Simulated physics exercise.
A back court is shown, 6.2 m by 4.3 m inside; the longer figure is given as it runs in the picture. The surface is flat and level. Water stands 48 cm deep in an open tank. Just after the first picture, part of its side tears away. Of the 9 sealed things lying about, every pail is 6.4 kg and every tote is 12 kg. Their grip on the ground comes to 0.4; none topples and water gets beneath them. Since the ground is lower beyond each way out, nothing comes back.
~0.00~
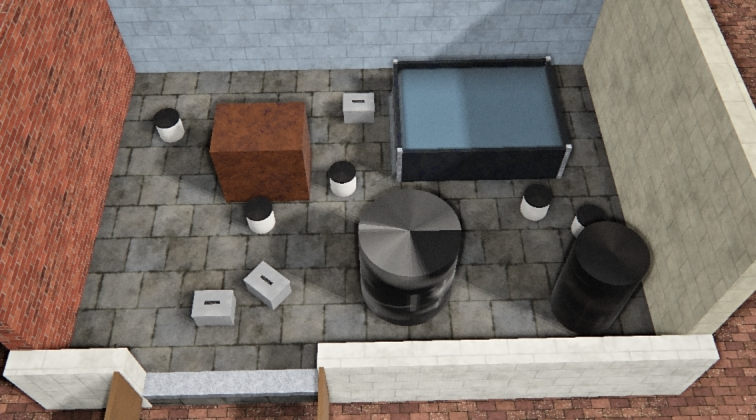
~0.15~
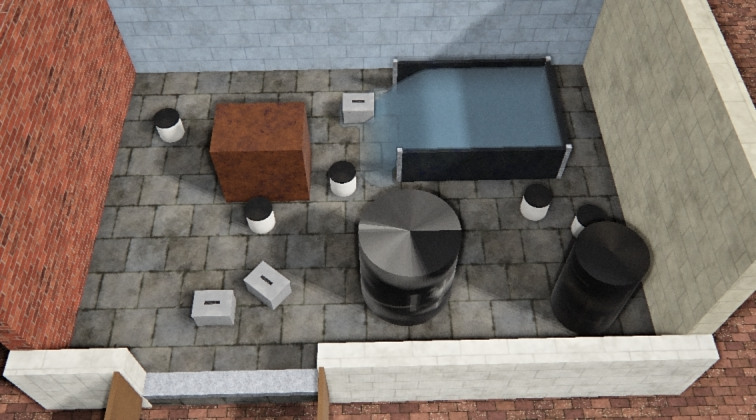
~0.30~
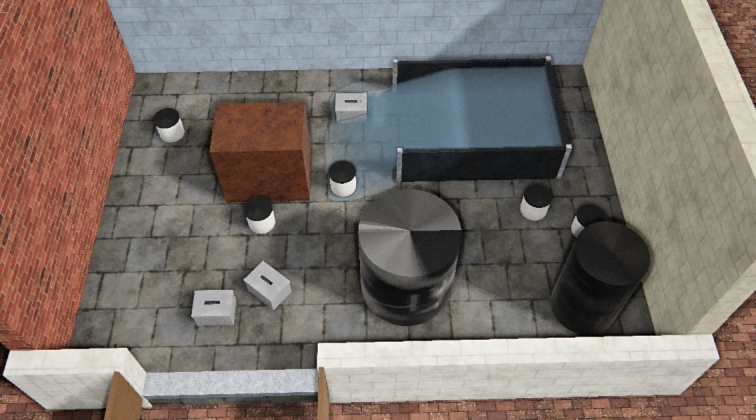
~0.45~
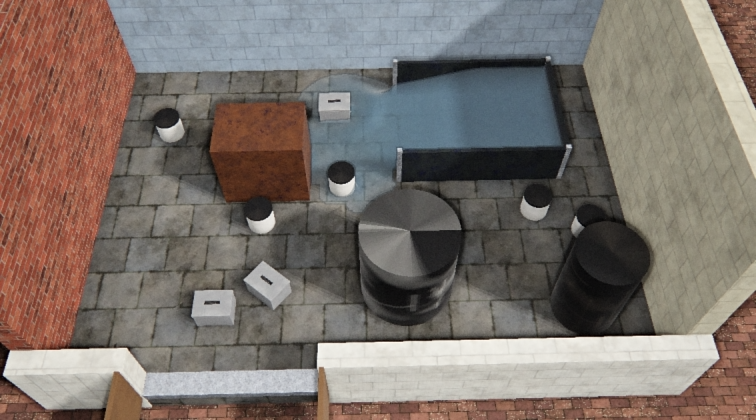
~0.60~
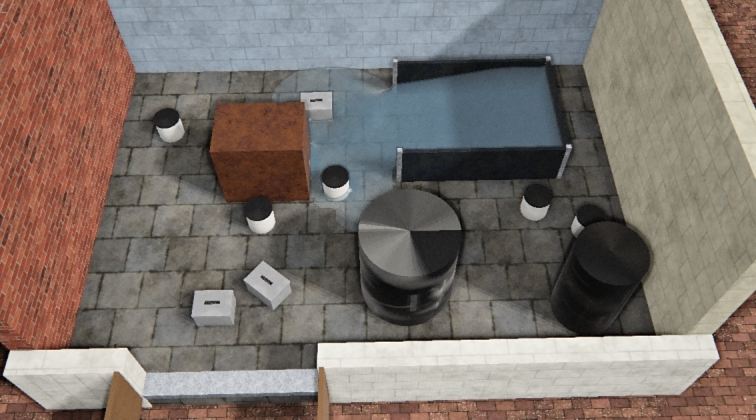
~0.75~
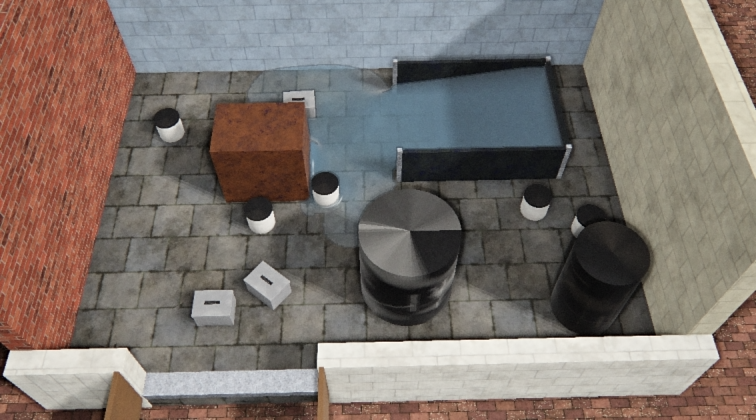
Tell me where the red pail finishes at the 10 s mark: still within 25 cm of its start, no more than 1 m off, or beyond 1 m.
The red pail is beyond 1 m from its start.
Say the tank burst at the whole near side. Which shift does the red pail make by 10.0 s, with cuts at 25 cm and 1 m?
Well, the red pail keeps its spot.
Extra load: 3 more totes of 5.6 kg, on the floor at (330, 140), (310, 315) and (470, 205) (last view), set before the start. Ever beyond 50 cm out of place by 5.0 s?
Going one by one: Too far, too far, not far enough.
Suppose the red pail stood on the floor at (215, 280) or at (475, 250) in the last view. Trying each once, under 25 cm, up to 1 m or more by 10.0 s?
Outcomes in order: It is taken a long way; it sits still.
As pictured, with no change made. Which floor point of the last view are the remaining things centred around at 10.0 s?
Close to (333, 274).
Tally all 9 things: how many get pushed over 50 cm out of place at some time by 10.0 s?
It works out to 5.
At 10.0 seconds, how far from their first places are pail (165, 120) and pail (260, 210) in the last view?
250 cm and 0 cm, respectively.
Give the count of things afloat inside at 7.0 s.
Answer: 2.
After 2.0 s the red pail is near (134, 76), 2.1 m from its start, afloat; 0 of 9 are out; 3 afloat.
After 4.5 s the red pail is near (141, 178), 1.8 m from its start, afloat; 0 of 9 are out; 2 afloat.
After 7.0 s the red pail is near (134, 284), 2.7 m from its start, afloat; 1 of 9 are out; 2 afloat.
After 10.0 s the red pail is near (175, 315), 2.8 m from its start, aground; 1 of 9 are out; 0 afloat.
